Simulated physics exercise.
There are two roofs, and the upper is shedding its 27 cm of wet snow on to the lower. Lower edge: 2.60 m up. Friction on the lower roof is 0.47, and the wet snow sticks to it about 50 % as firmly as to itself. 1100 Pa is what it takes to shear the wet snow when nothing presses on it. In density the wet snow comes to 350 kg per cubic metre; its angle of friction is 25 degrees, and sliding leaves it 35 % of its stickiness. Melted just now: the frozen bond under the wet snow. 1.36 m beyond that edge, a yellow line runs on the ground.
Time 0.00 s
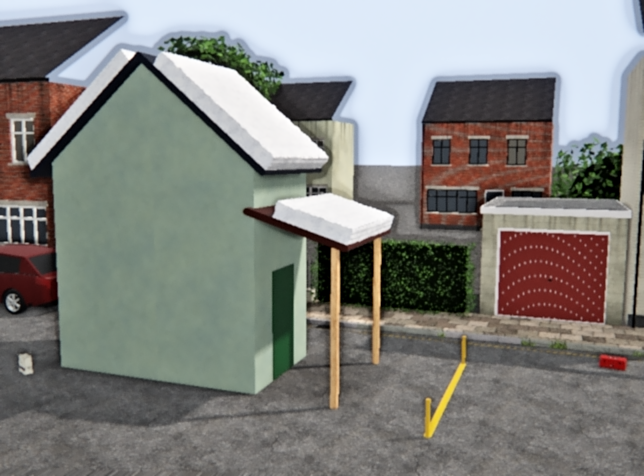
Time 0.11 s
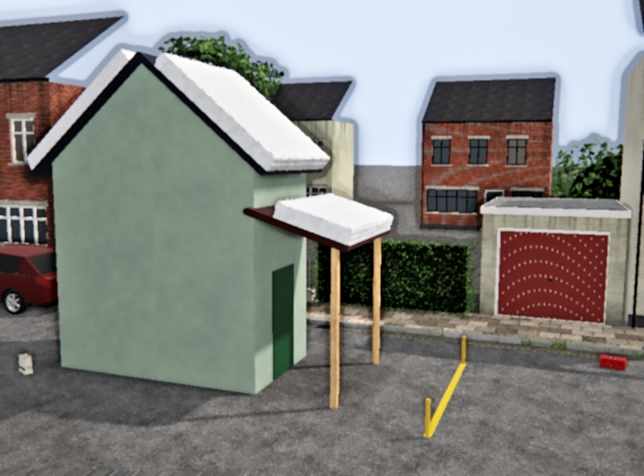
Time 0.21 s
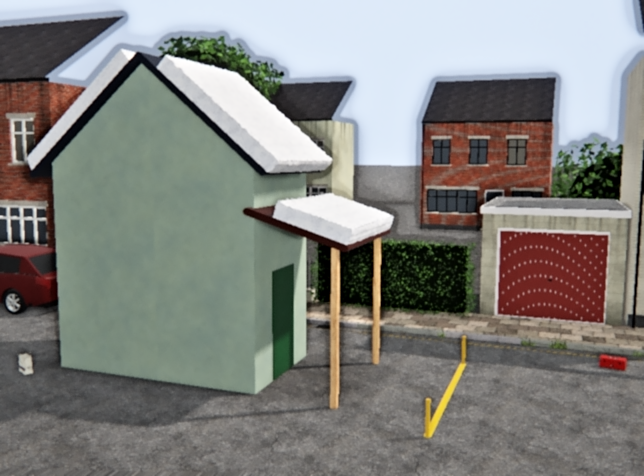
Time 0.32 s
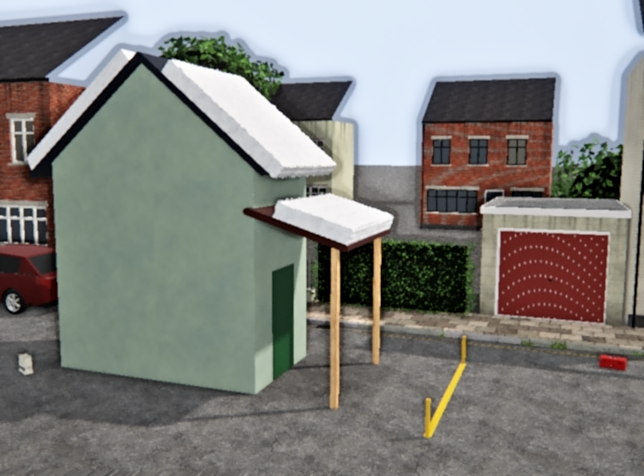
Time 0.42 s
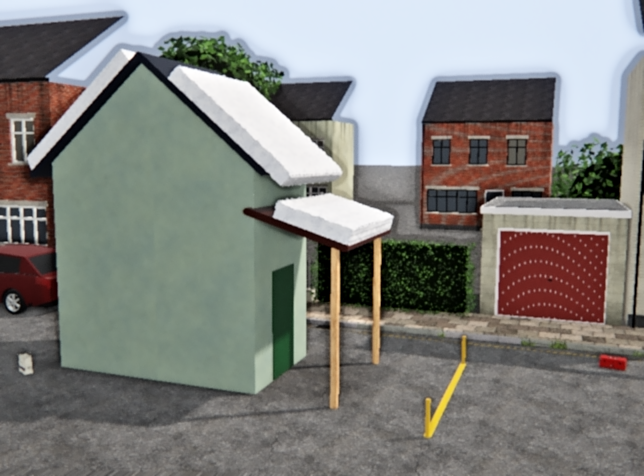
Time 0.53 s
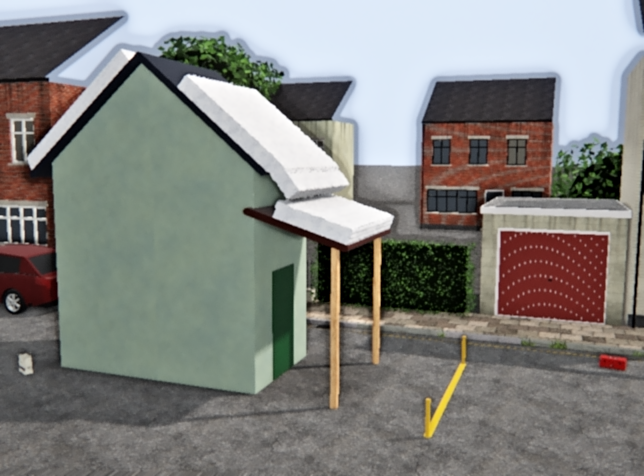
A thick slab of white snow slid slowly down the right side of a green building's steep roof, baring dark roofing near the ridge and pushing out over the snowy lower porch roof.
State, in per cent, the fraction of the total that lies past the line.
22 per cent.
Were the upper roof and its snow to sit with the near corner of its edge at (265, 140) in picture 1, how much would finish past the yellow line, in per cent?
I'd put it at close to 50 percent.
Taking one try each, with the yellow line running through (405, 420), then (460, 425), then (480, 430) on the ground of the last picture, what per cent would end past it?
One by one: 40 in a hundred, 16 in a hundred, 10 in a hundred.
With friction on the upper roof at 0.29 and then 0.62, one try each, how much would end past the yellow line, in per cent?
Try 1: 16 %; try 2: 0 %.
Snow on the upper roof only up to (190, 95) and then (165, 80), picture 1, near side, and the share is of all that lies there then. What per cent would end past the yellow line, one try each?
In turn about 12 %, 16 %.
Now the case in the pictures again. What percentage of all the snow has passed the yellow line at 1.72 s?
3 %.
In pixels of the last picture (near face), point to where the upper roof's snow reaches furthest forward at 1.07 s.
I'd point to around (368, 226).
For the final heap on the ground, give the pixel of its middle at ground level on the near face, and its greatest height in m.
(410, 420), 0.4 m.
After 1.07 s, none is below the lower edge and 0 % is past the line.
After 1.72 s, 40 % is below the lower edge and 3 % is past the line.
After 2.36 s, 58 % is below the lower edge and 21 % is past the line.
After 3.00 s, 66 % is below the lower edge and 22 % is past the line.
After 4.50 s, 69 % is below the lower edge and 22 % is past the line.
